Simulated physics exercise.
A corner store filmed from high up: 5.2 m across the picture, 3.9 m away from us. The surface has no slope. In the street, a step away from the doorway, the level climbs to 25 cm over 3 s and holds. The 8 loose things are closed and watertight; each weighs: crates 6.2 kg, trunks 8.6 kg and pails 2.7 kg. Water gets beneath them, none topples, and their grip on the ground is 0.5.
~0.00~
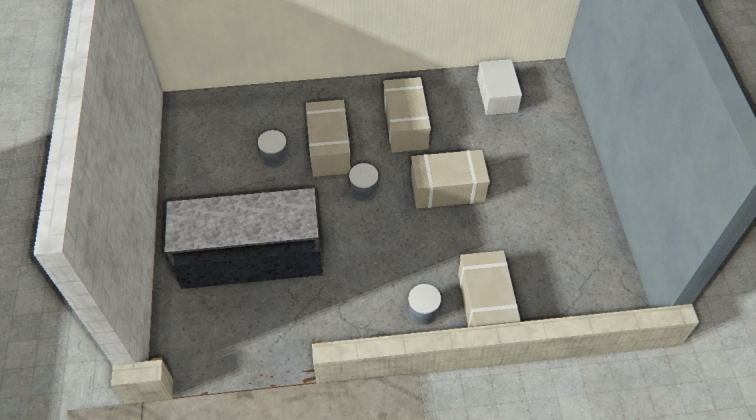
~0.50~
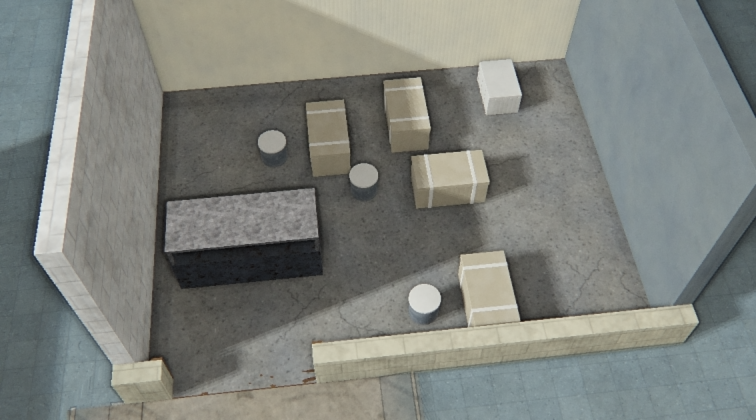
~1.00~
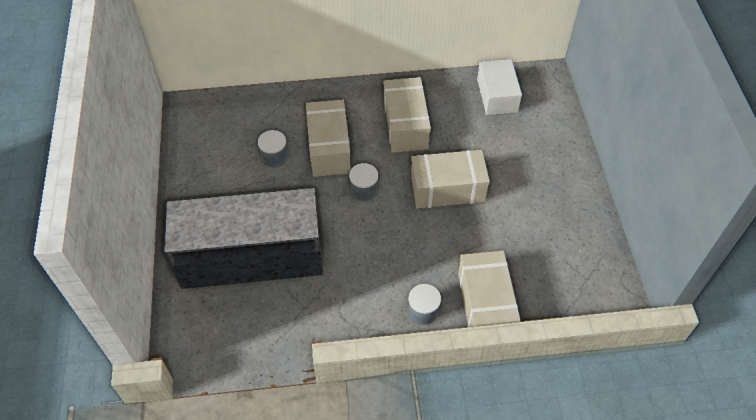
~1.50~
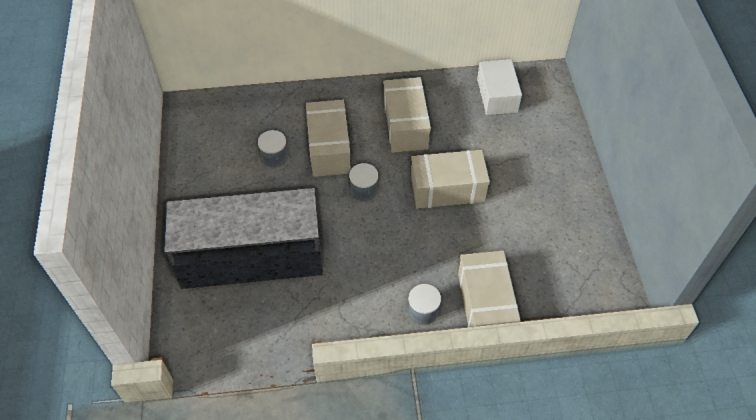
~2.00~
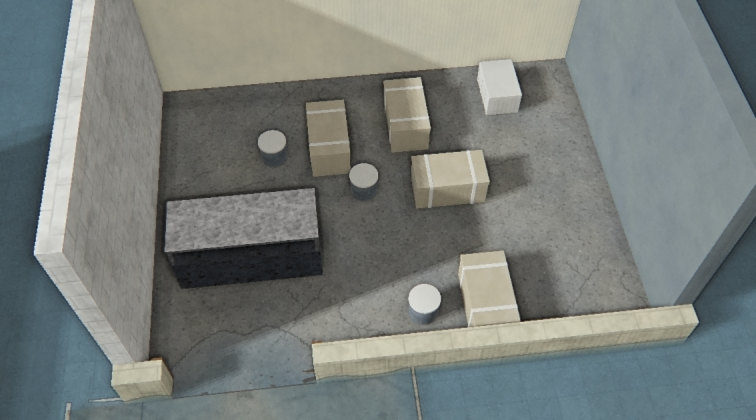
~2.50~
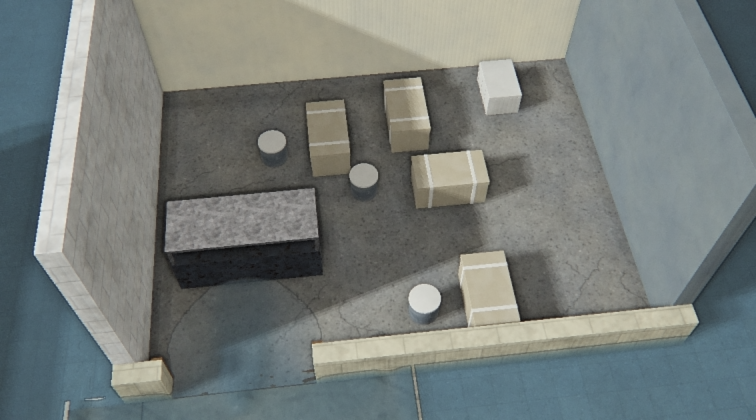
In a corner store seen from above, water spread over the street outside, then crept in through the doorway toward the dark counter, while the boxes and round pails inside stayed still.
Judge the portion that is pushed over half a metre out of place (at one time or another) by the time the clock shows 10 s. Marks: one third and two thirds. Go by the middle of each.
Share: From one to two thirds.
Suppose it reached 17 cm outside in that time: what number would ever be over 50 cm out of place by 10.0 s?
In that case 3 of them.
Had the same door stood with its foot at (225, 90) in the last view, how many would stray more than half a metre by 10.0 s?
Then 7.
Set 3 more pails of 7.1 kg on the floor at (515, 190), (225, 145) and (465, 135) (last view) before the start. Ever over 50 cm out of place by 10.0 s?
In that order: More, short of it, short of it.
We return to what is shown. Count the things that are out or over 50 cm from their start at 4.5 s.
I count 0.
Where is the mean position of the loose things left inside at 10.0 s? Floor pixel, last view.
Near (429, 156).
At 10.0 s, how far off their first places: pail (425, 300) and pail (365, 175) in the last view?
In that order: 200 cm, 5 cm.
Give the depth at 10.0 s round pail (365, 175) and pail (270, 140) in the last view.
Roughly 4 and 2 cm.
After 3.5 s 0 of 8 are over 50 cm from their spots; 0 afloat.
After 4.5 s 0 of 8 are over 50 cm from their spots; 1 afloat.
After 7.0 s 3 of 8 are over 50 cm from their spots; 2 afloat.
After 10.0 s 4 of 8 are over 50 cm from their spots, and 4 have been at some point; 7 afloat.
